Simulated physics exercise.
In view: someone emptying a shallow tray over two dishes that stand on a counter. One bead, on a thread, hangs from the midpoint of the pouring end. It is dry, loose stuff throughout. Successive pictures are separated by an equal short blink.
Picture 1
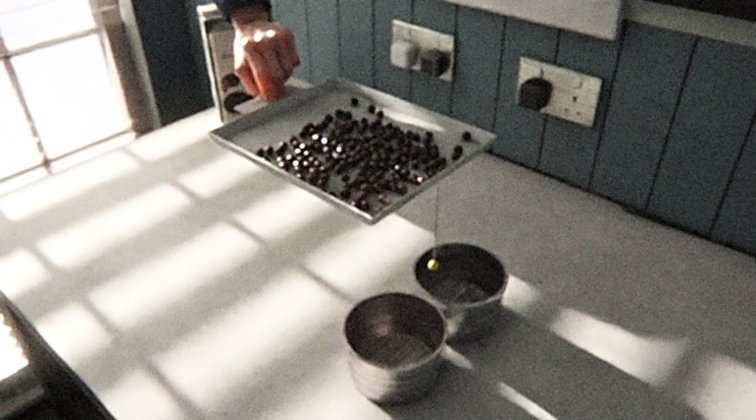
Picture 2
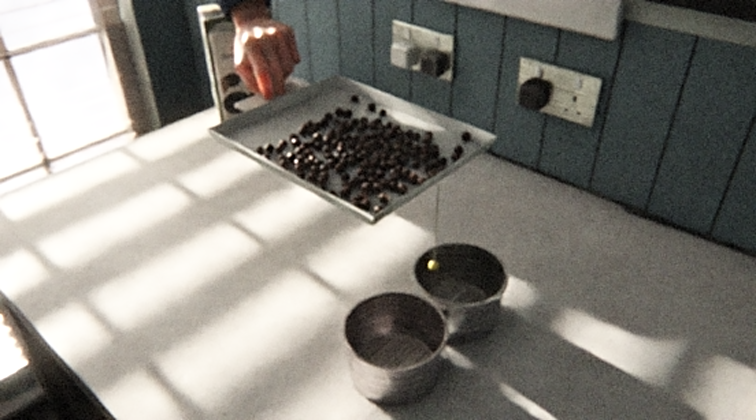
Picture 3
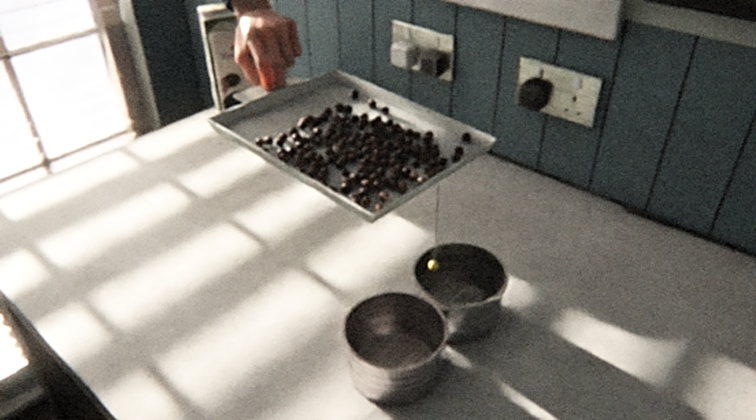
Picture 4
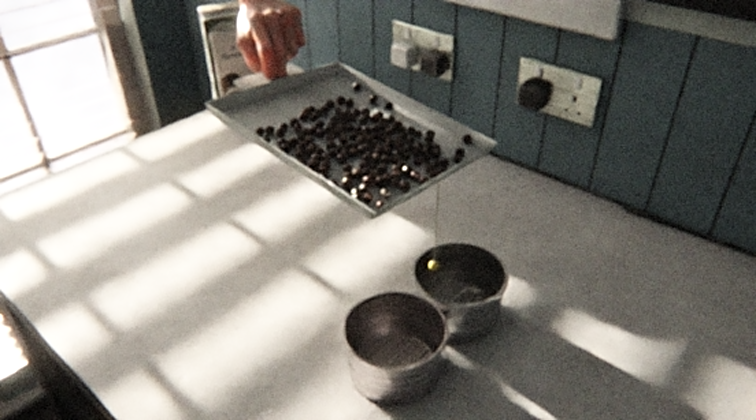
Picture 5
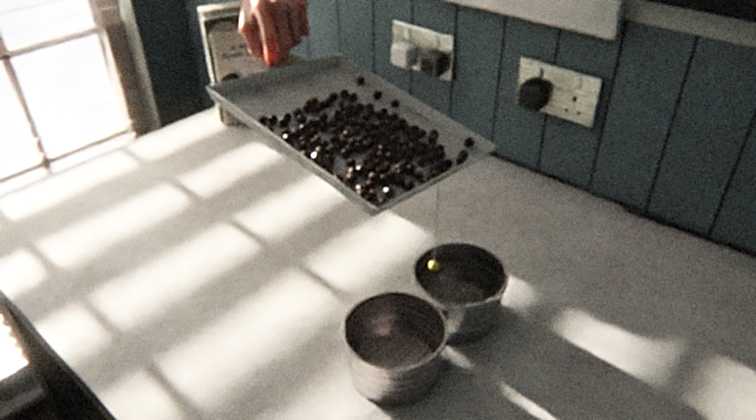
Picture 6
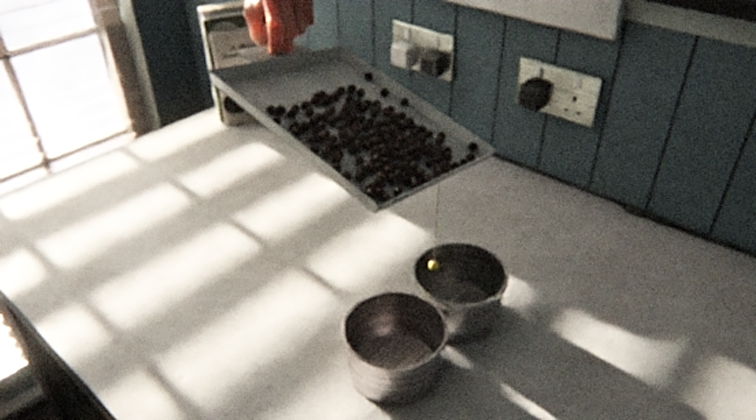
A hand at the upper left grips a shallow grey tray above a pale, sunlit counter, seen from above at an angle by a still camera, with blue-green panelling and sockets behind. Dark chocolate balls cover the tray, and a small yellow bead hangs by two round metal dishes. The hand rises, gradually tilting the tray toward its right corner, and the balls shift rightward across it.
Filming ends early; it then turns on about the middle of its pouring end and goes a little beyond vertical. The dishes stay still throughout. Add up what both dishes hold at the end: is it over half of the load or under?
It comes to under half.
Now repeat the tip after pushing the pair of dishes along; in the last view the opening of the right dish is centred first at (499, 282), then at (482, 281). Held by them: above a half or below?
Placing 1: A minority of it. Placing 2: A minority of it.
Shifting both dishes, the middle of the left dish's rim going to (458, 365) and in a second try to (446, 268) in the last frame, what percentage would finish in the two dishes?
First try: Roughly 0 per cent; second try: Roughly 80 per cent.
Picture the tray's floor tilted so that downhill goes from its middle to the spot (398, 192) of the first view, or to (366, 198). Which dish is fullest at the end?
For the first slope the lefthand dish, for the second the lefthand dish.
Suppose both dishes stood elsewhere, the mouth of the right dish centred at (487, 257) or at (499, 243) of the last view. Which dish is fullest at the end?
Result, try one: The right of the two; try two: The right of the two.
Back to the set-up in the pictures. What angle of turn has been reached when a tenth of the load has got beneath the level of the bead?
Roughly 50 degrees.
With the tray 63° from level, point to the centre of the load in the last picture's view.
The middle of the pieces shows up near (481, 205).
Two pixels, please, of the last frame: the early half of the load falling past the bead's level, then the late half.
Around (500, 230), followed by around (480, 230).
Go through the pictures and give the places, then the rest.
In the first picture, corners of the pouring end near (372, 214) and (490, 136), level; middle of the load near (360, 150), chocolate balls; left dish near (435, 371); right dish near (497, 310); bead on its thread near (434, 266).
In the second picture, corners of the pouring end near (372, 213) and (490, 136), level; middle of the load near (361, 149).
In the third picture, corners of the pouring end near (373, 211) and (491, 139), tipped barely, lowest at the right corner; middle of the load near (361, 146).
In the fourth picture, corners of the pouring end near (374, 207) and (491, 142), tipped a little, lowest at the right corner; middle of the load near (362, 141).
In the fifth picture, corners of the pouring end near (376, 204) and (491, 145), tipped a little, lowest at the right corner; middle of the load near (366, 137).
In the sixth picture, corners of the pouring end near (378, 201) and (490, 148), tipped clearly, lowest at the right corner; middle of the load near (374, 134), all but a few on the move; left dish near (435, 371); right dish near (497, 310).
Shortly afterwards, tray tipped steeply; near a third on the tray; a little in the right dish; near a quarter outside both; near a quarter in the air.
Next, tray tipped past a quarter turn; near a quarter in the right dish; the bulk outside both.
Some moments later, tray tipped past a quarter turn; near a quarter in the right dish; the bulk outside both.
In the end, tray tipped past a quarter turn; none at all in the left dish; near a quarter in the right dish; the bulk outside both.
